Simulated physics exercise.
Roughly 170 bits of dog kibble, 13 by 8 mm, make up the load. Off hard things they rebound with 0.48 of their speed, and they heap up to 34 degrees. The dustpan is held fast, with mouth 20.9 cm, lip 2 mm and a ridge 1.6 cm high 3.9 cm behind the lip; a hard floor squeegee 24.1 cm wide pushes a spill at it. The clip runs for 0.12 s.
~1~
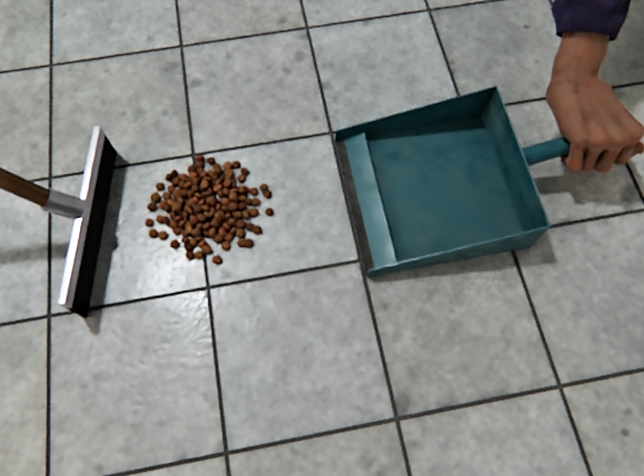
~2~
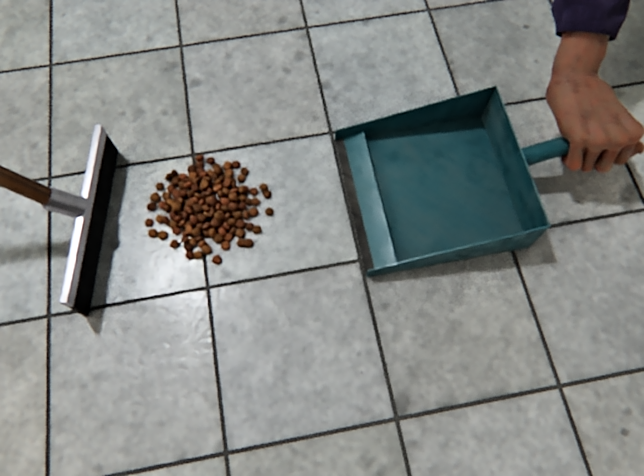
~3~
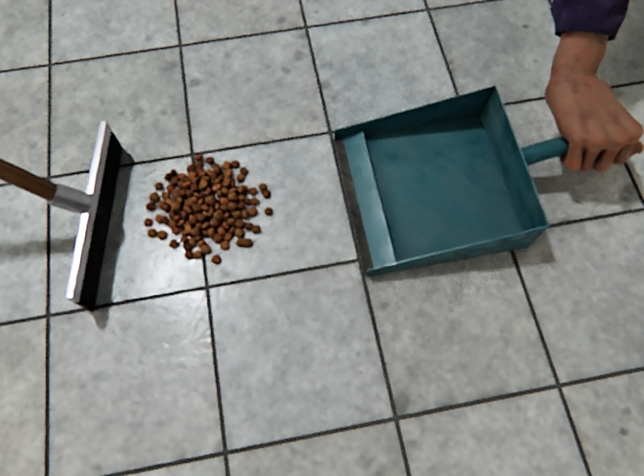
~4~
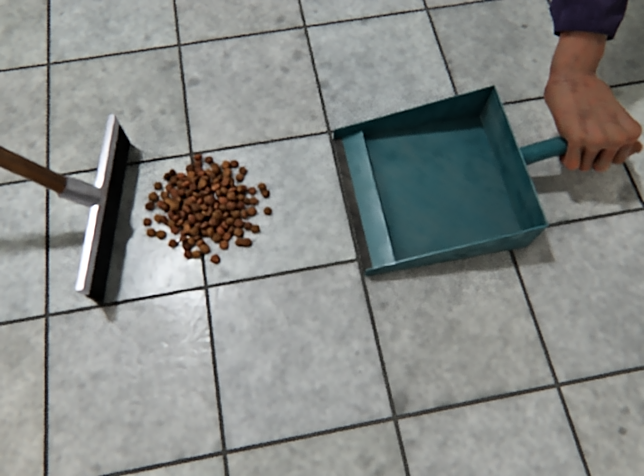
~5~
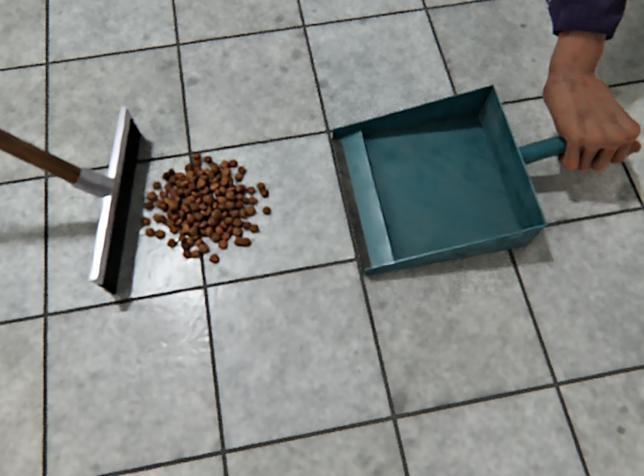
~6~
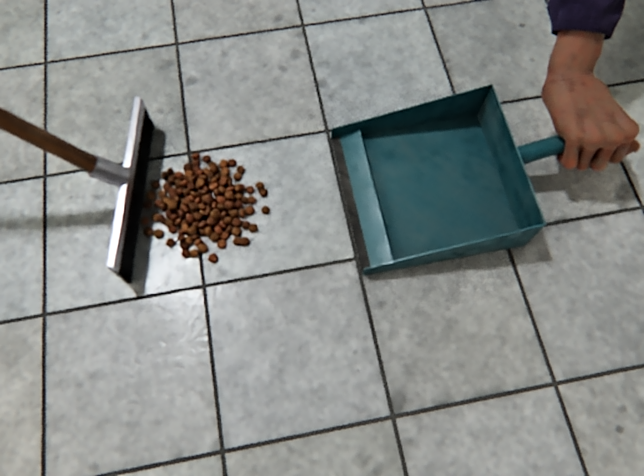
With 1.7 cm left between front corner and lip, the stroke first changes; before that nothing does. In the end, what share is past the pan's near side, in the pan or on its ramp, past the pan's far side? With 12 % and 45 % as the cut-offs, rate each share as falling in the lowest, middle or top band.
Bands: Near side in the lowest band; pan in the lowest band; far side in the middle band.
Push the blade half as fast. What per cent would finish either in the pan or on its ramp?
Then around 0 per cent.
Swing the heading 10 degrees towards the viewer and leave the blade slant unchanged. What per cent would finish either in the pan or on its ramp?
Roughly 15 percent.
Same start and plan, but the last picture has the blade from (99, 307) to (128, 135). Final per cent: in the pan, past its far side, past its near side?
The pan gets 30, the far side 5 and the near side 10.
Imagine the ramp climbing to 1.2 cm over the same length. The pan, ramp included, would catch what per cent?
Estimated share: Around 10 in a hundred.
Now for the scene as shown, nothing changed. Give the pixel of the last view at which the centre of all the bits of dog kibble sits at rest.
Centre at rest, approx.: (322, 176) px.
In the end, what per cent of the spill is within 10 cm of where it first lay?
It comes to near 30 percent.
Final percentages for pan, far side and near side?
Near side 0 %, pan 5 %, far side 25 %.
Then, 0.13 s after the last picture, middle of the blade 15 cm from the lip; 0 % over the lip, far side 10 %, near side 0 %.
Then, 0.22 s after the last picture, middle of the blade 7 cm from the lip; 0 % over the lip, far side 20 %, near side 0 %.
Then, 0.45 s after the last picture, middle of the blade 4 cm from the lip; 5 % over the lip, far side 25 %, near side 0 %.
In the end, near side 0 %, pan 5 %, far side 25 %, in front of the lip or behind the blade 70 %.
